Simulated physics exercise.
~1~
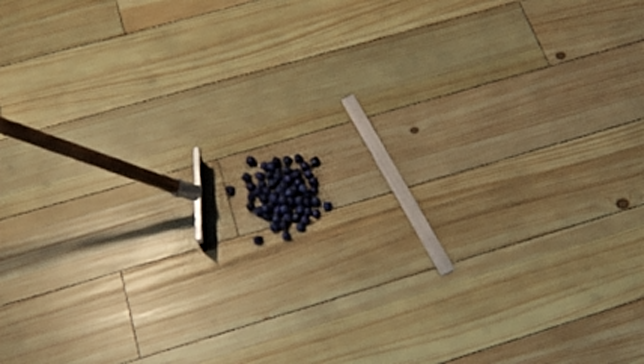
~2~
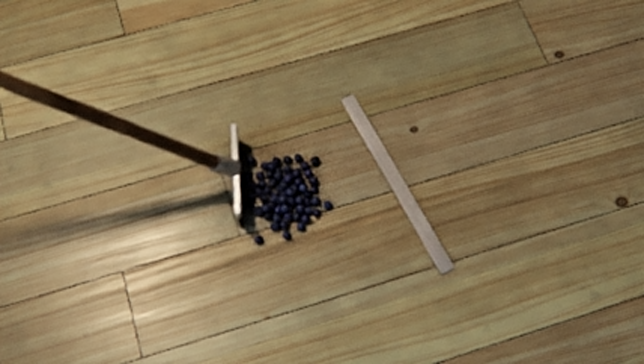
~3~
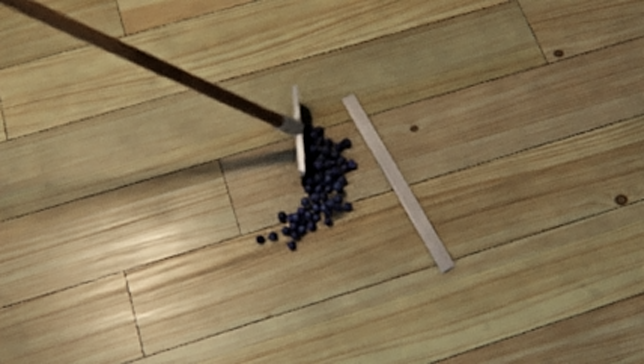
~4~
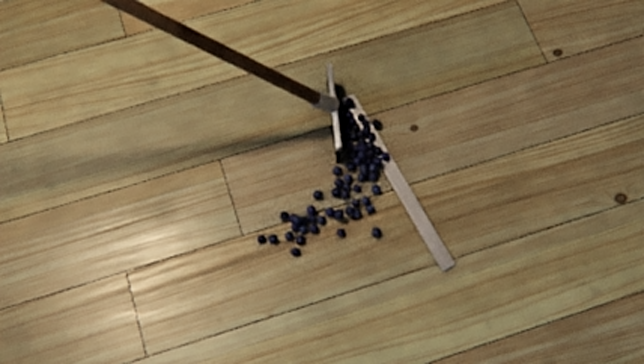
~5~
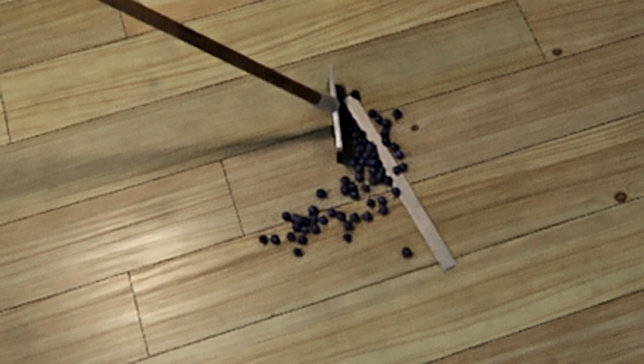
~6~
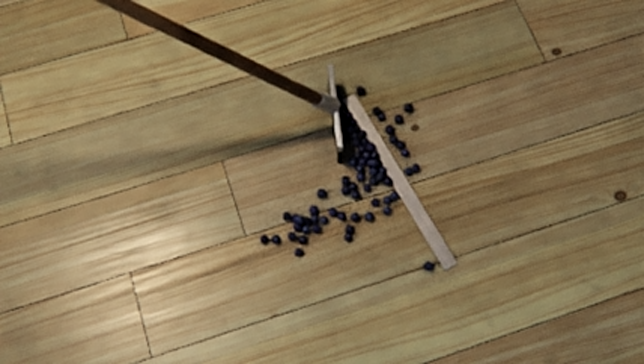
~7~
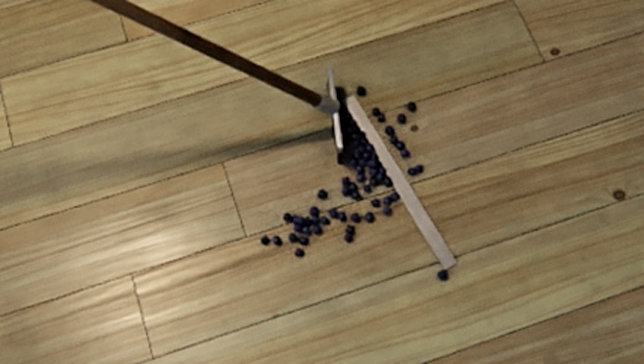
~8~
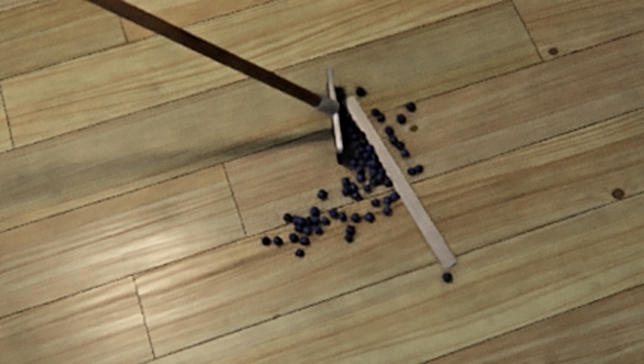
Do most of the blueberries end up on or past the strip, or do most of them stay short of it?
Most of the blueberries stay short of the strip. Only a modest share of them come to rest on it or just behind it.
In this clip, a squeegee pushes a pile of dark blueberries rightward and slightly up across a wooden floor toward a slanted strip, then halts against it. A few berries get past the strip, one rolling near its lower end, while most rest in front.
